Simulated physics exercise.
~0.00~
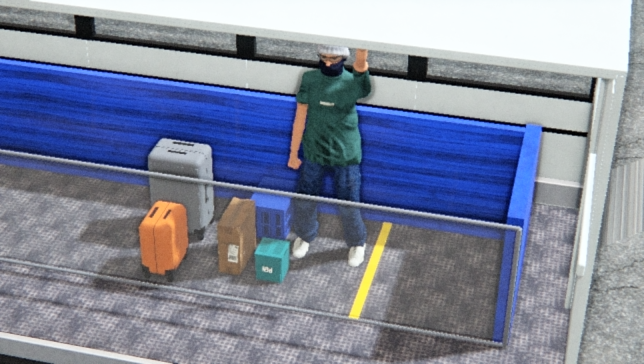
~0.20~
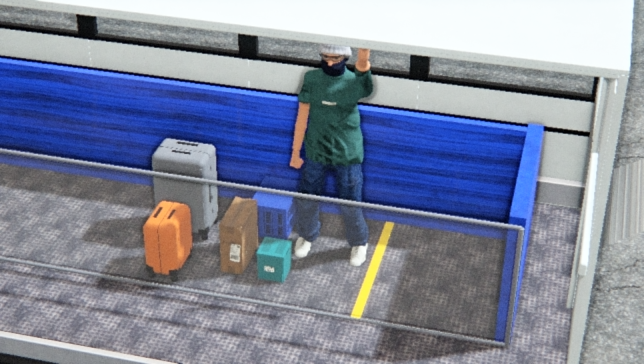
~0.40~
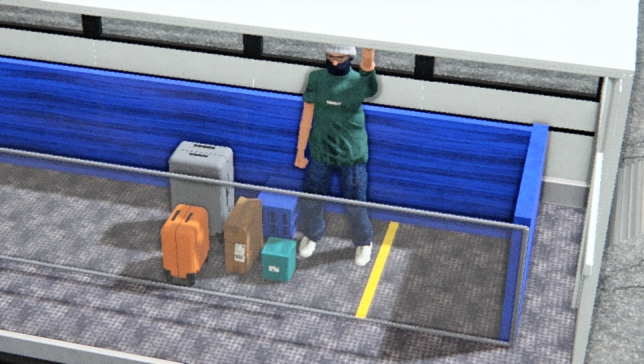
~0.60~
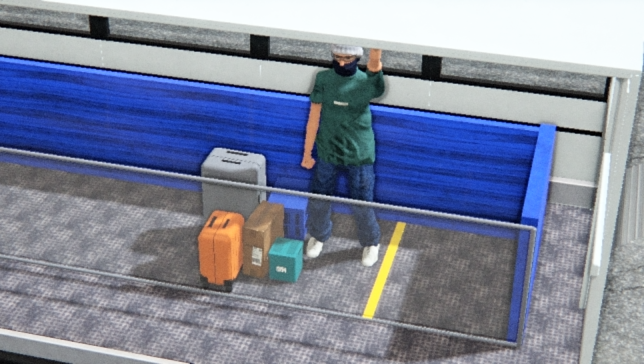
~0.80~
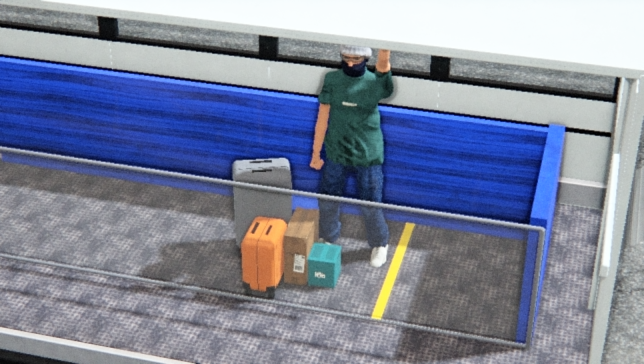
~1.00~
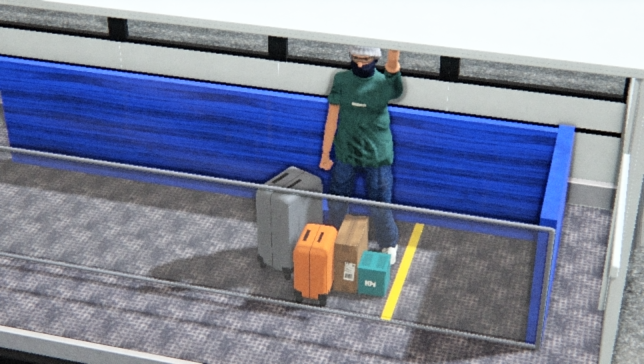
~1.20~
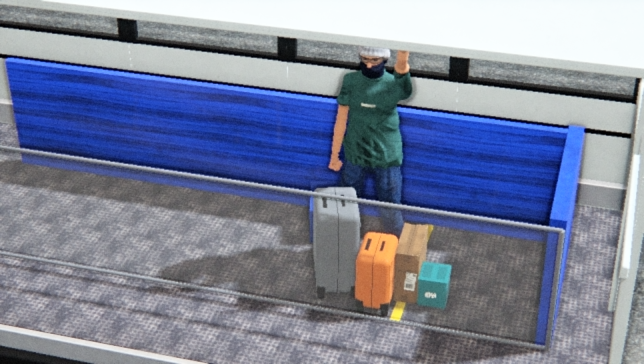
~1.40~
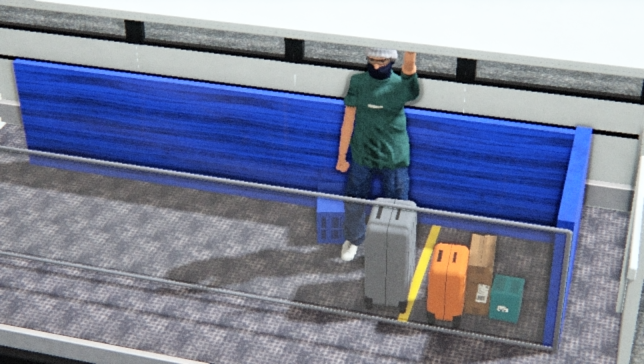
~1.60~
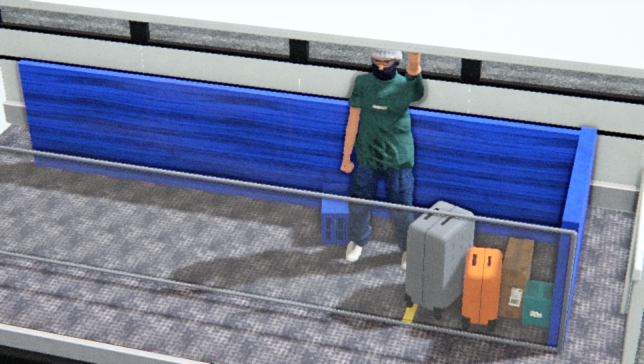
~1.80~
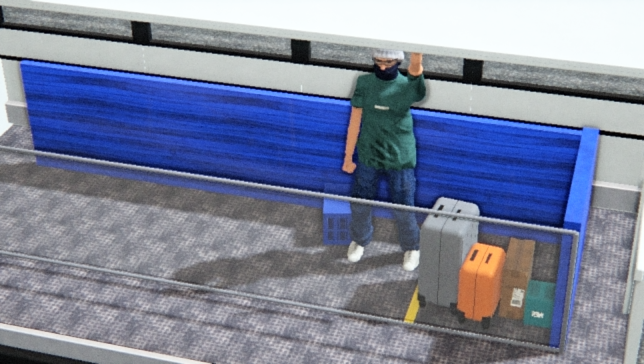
The video shows a masked passenger in a green shirt standing with one arm raised as grey and orange suitcases, a brown carton and a teal tub slide right across a yellow floor line, stopping beyond it, while a blue crate stays behind, short of the line.
